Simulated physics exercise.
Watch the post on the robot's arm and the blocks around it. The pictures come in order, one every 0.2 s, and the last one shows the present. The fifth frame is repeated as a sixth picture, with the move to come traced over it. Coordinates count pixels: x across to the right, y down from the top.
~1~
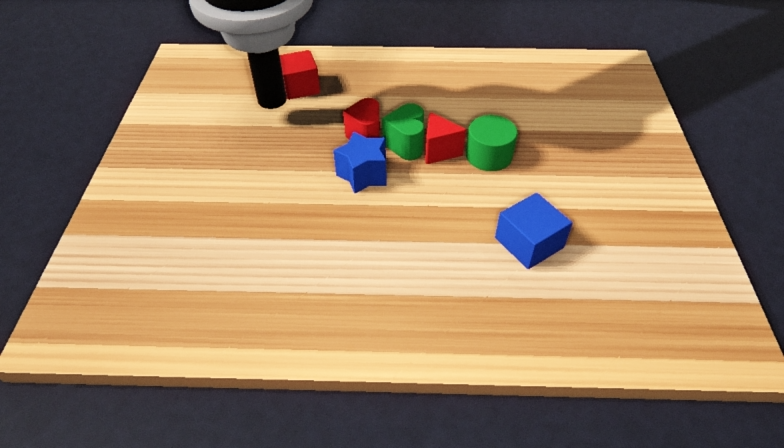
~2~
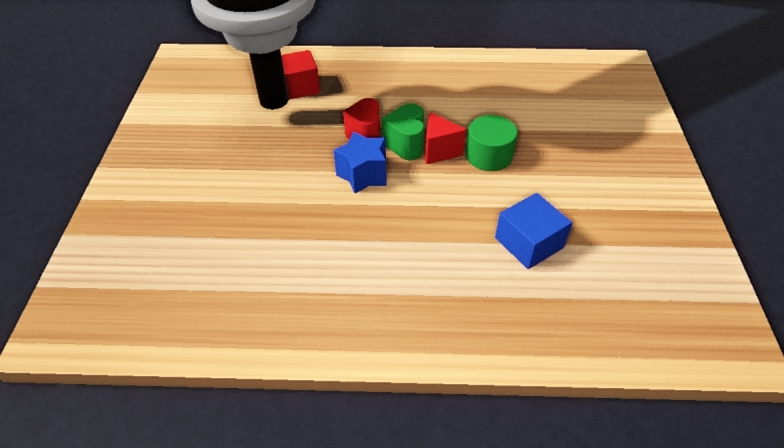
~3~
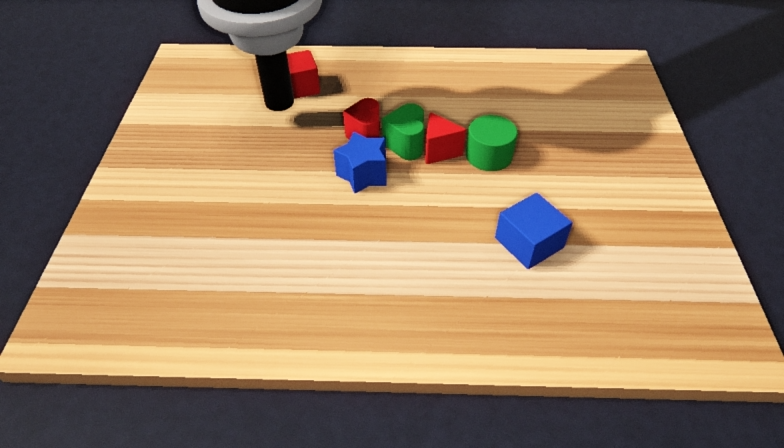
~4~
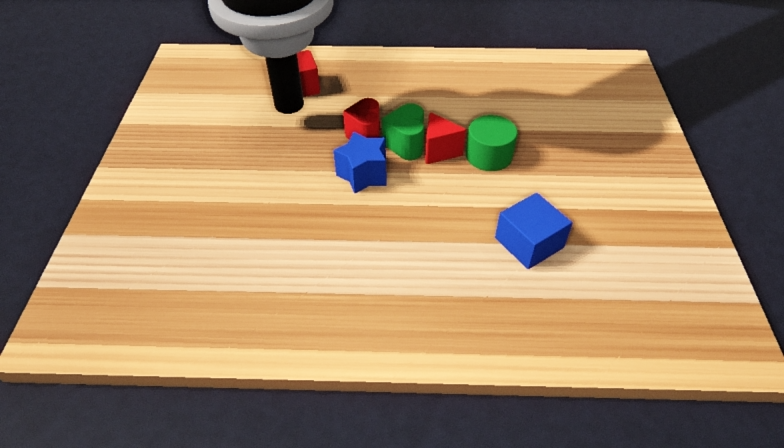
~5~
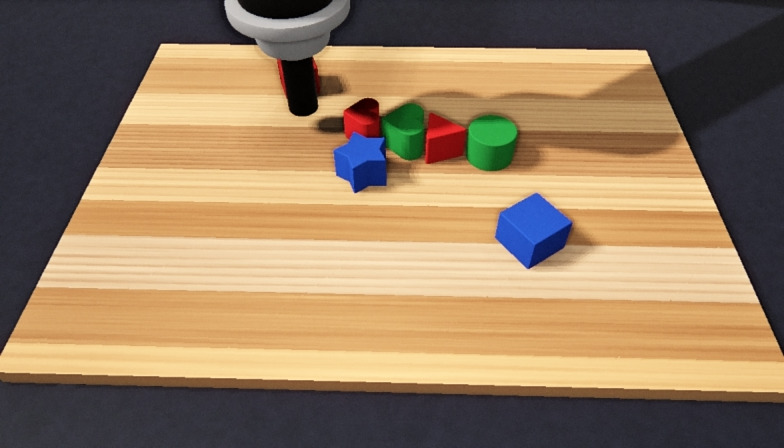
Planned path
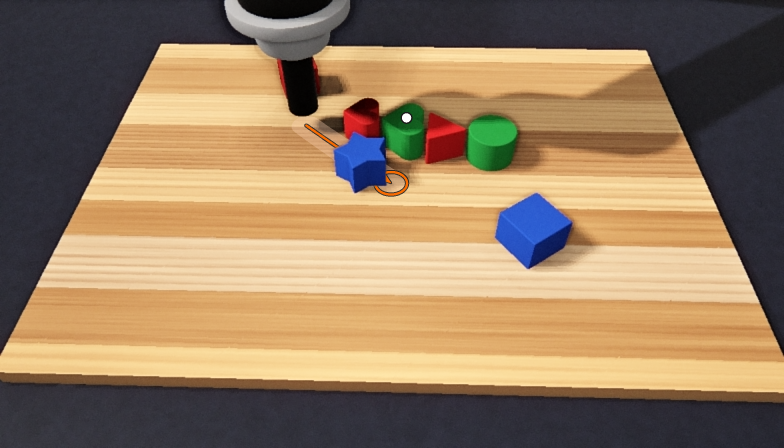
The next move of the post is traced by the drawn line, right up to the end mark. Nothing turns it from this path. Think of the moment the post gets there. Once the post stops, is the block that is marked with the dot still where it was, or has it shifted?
Still in place.
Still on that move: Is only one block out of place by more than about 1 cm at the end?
Yes - that is the case.
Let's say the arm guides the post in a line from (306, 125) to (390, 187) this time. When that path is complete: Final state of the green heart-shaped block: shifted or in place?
The green heart-shaped block will stay where it stands.
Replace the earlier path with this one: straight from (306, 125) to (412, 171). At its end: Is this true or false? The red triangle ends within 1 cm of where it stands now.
The statement is incorrect.
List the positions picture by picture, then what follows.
The first picture shows tip of the post at (272, 101), middles of tops, blue star block at (362, 149), green heart-shaped block at (407, 118).
The second picture shows post at (274, 101), nothing pushed.
The third picture shows post at (280, 103), nothing pushed.
The fourth picture shows post at (289, 105), nothing pushed.
The fifth picture shows post at (304, 108), blue star block at (362, 149), green heart-shaped block at (407, 118).
The line goes from (306, 125) directly to (391, 183); the dot is on the green heart-shaped block.
What follows on the original path. One third of the way, post at (331, 127); nothing pushed yet.
Two thirds of the way, post at (361, 146); blue star block at (373, 162), turned 25° clockwise.
At the end, post at (391, 166); blue star block at (387, 183), turned 60° clockwise; green heart-shaped block unmoved.
